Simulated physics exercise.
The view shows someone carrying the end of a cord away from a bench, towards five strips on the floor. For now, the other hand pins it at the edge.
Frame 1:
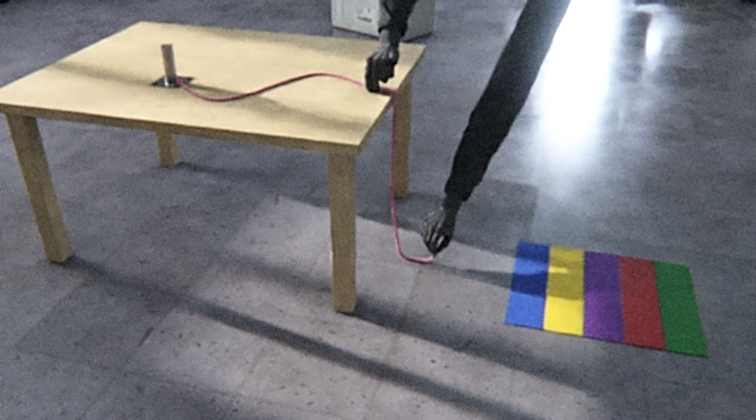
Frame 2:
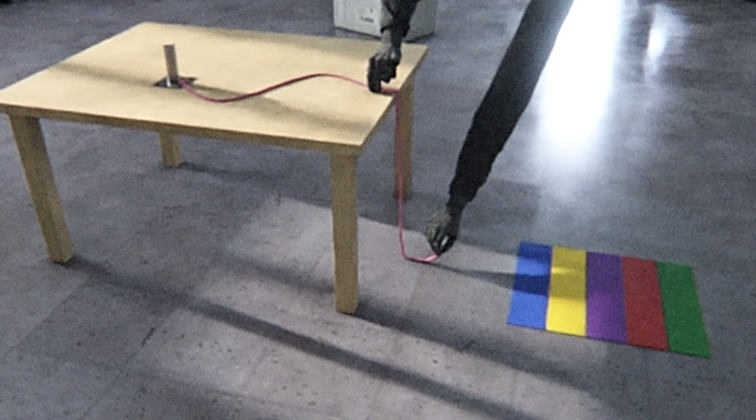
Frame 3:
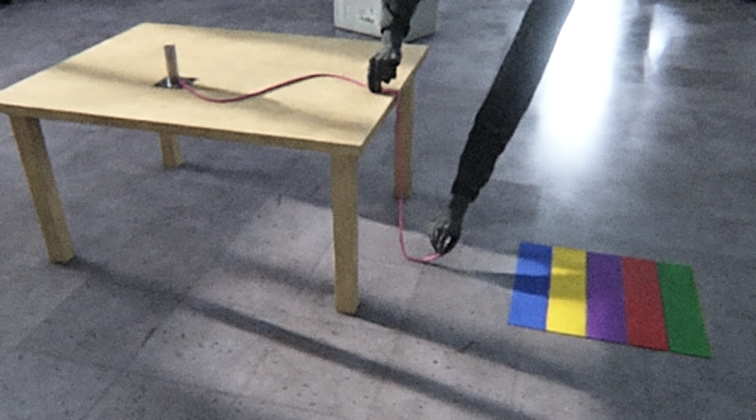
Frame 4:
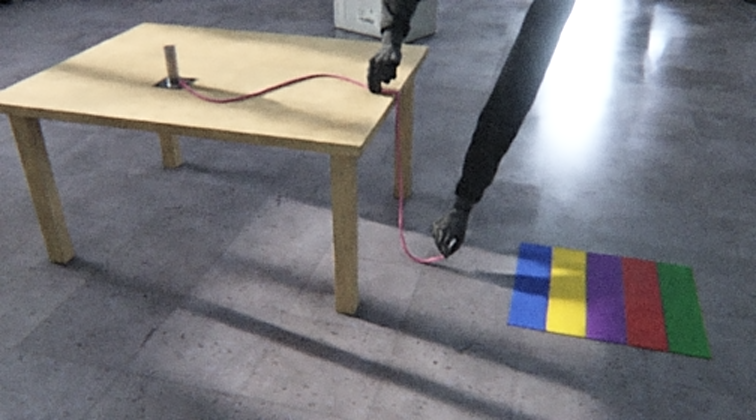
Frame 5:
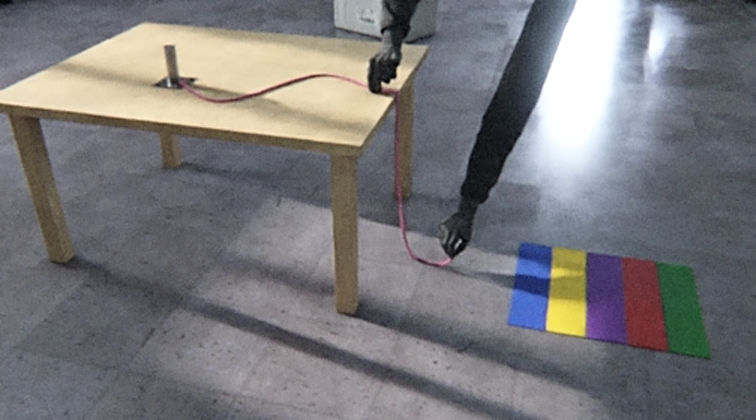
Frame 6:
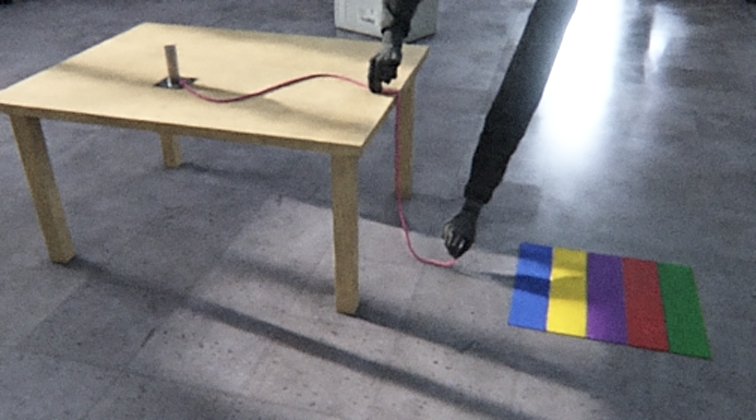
Dark hand drawing the low end of a red cord slightly rightward while another hand pins it at a wooden table's edge.
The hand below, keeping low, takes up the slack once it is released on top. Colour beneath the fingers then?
Red.
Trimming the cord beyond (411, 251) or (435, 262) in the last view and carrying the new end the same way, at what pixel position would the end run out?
Pixel positions, in order: (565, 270), (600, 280).
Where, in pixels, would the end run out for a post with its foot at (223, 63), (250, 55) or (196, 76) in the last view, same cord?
Going through them in sequence: (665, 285), (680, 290) and finally (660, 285).
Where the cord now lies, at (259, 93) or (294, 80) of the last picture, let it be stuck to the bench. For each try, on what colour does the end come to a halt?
Try 1: Purple; try 2: Yellow.
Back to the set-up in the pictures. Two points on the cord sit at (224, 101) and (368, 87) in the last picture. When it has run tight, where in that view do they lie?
The first ends at (255, 86) and the second at (427, 119).
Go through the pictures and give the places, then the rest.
The first frame shows end (436, 252); blue (526, 309); yellow (564, 315); purple (604, 322); red (643, 328); green (685, 335).
The second frame shows end (441, 253); cord through (198, 95) (266, 90) (335, 76) (395, 94) (400, 172) (401, 237).
The third frame shows end (443, 253).
The fourth frame shows end (448, 254); cord through (198, 95) (266, 90) (335, 76) (395, 95) (400, 173) (402, 238).
The fifth frame shows end (453, 255).
The sixth frame shows end (458, 256); cord through (199, 95) (266, 90) (336, 76) (395, 95) (397, 173) (407, 238).
Early on, end near (584, 275); over yellow.
Midway, end near (620, 280); over purple.
At the end of the slack, end near (643, 284); over red. It gets as far as the red strip.
